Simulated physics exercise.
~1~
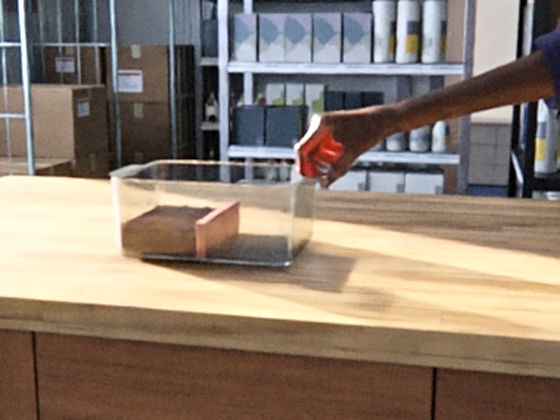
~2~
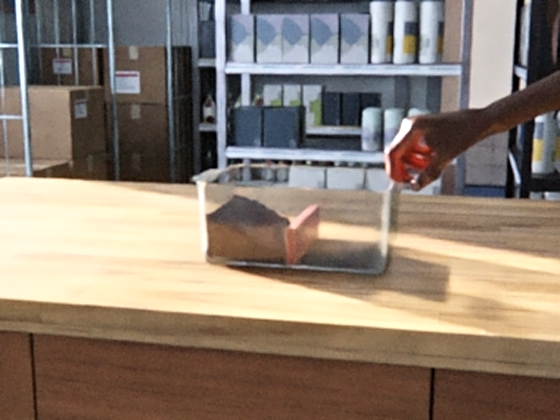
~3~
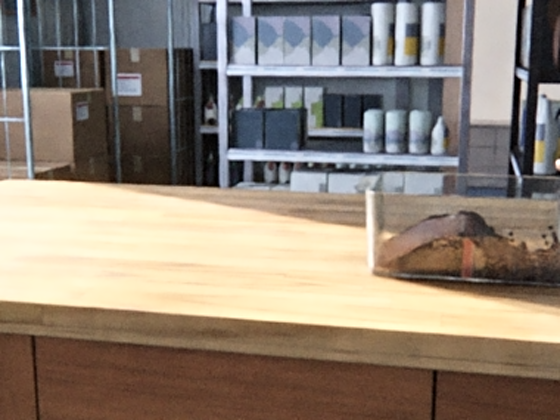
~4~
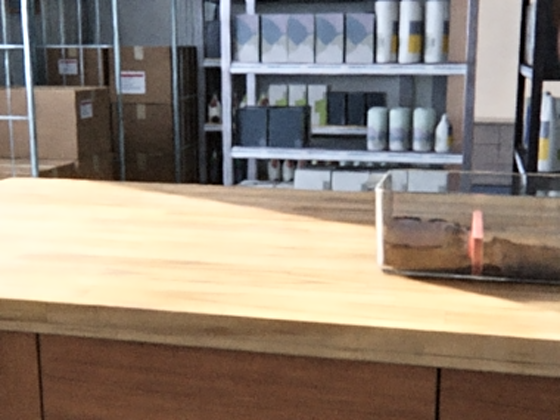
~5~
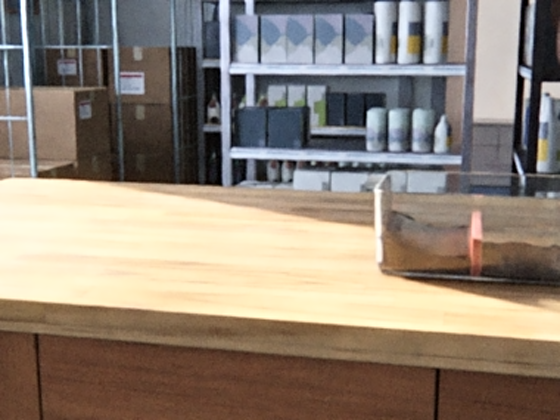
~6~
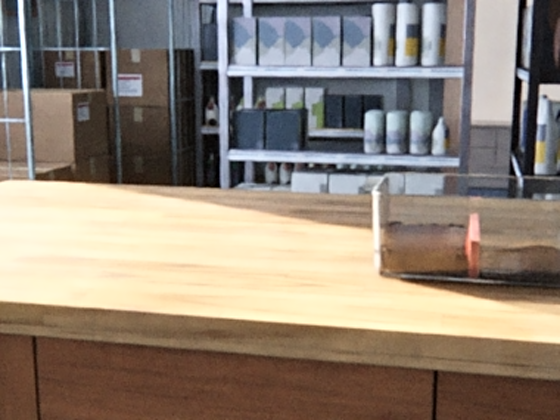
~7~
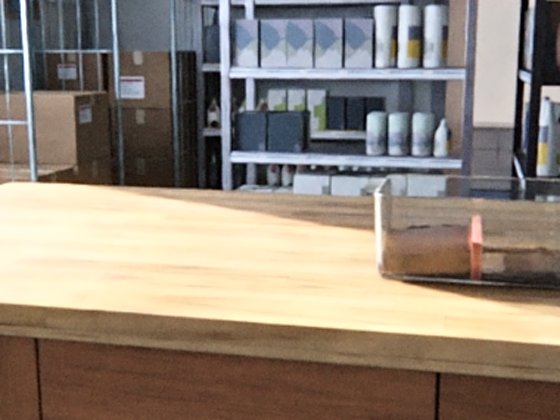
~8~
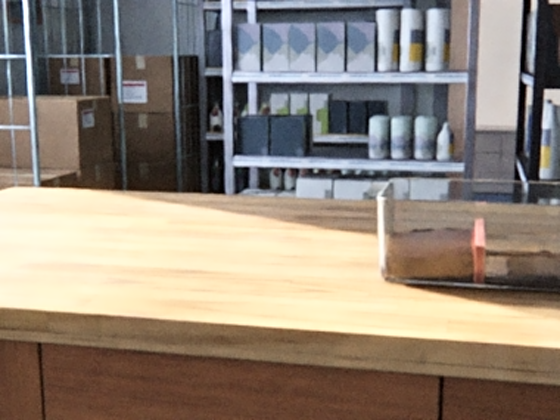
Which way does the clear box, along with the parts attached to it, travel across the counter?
The clear box and the parts attached to it move to the right along the counter.
